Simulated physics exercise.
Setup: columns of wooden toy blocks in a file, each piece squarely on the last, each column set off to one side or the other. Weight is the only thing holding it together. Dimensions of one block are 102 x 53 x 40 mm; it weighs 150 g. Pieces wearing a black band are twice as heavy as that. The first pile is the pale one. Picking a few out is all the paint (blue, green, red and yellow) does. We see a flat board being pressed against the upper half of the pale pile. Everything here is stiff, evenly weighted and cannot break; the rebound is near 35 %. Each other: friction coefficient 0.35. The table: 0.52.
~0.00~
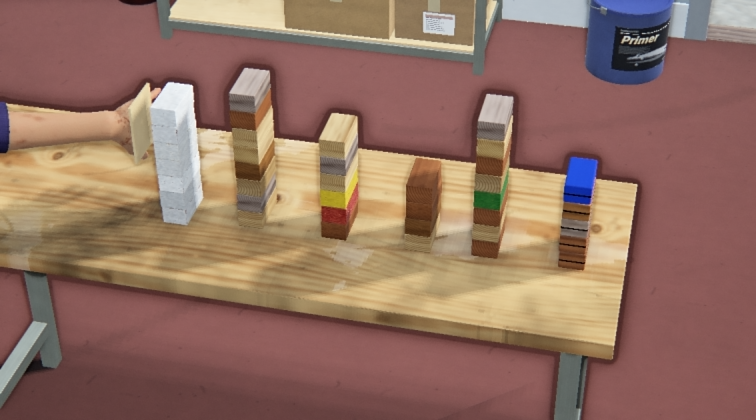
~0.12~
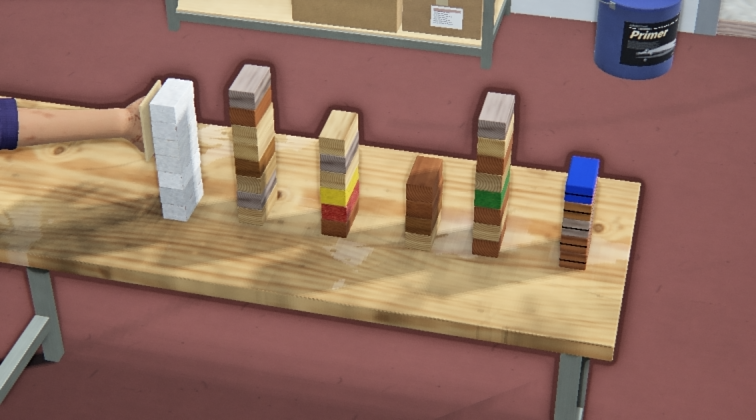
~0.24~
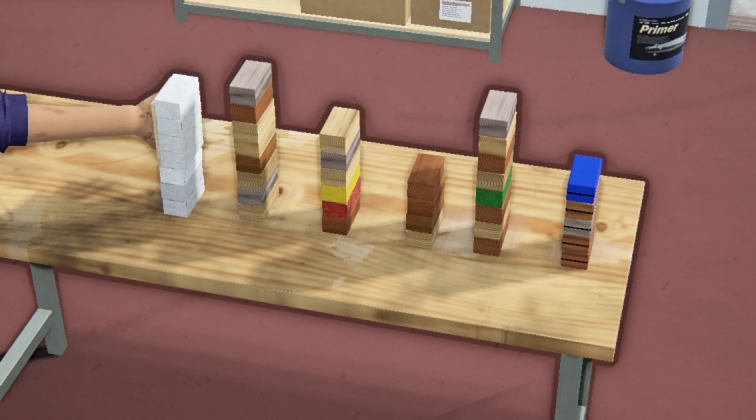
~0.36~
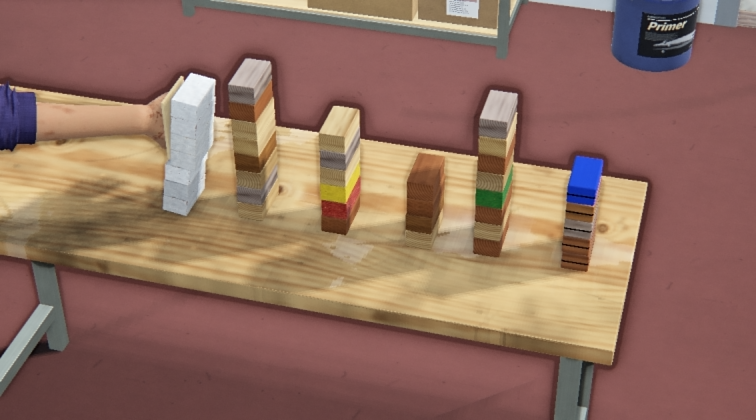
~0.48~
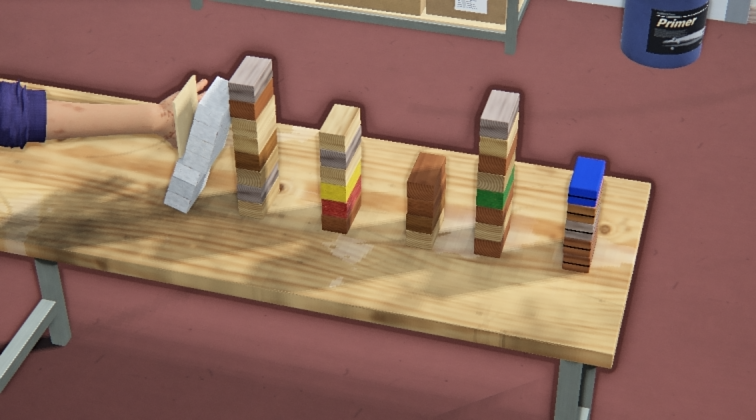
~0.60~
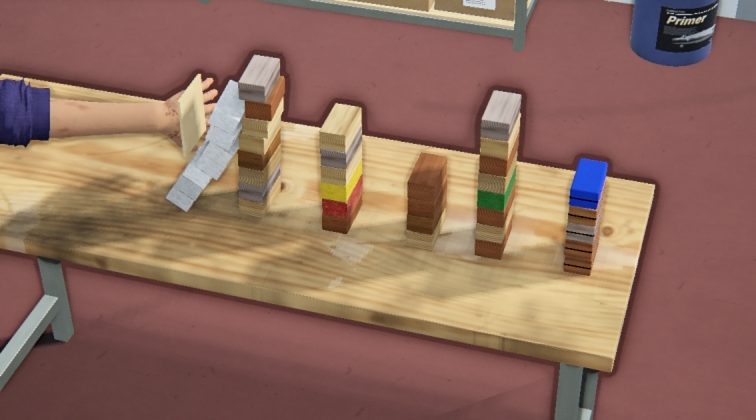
At the start, a hand holding a flat board nears a white stack of blocks at the left of a row of six on a wooden table. The board presses the stack's upper part rightward, and it leans until it meets the neighbouring stack, whose upper blocks shift slightly.
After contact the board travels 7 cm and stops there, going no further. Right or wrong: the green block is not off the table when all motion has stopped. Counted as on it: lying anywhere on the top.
Right.
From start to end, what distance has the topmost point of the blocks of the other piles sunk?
I'd say it's about 17 cm lower than before.
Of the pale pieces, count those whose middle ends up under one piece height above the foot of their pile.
3 pieces, pale ones.
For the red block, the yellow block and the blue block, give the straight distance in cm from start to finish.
Roughly red 8 cm, yellow 14 cm, blue 104 cm.
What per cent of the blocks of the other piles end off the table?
Something near 15 percent.
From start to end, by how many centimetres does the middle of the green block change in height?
It finishes some 7 cm lower than at the start.
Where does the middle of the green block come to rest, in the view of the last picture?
It ends up at about (587, 232) in the last picture.
After 0.98 s, 7 of the pale pile down; none of the 31 other blocks off the table, 14 disturbed; green block unmoved; yellow block 9° from how it stood.
After 1.68 s, 7 of the pale pile down; none of the 31 other blocks off the table, 30 disturbed; green block 16° from how it stood, 6 cm lower; yellow block on its side.
In the end (2.5 s), 7 of the pale pile down; 5 of the 31 other blocks off the table; green block 15° from how it stood, 7 cm lower; yellow block on its side; red block 65° from how it stood, 27 mm lower. From the last view, middles, green block near (587, 232), yellow block near (405, 216).
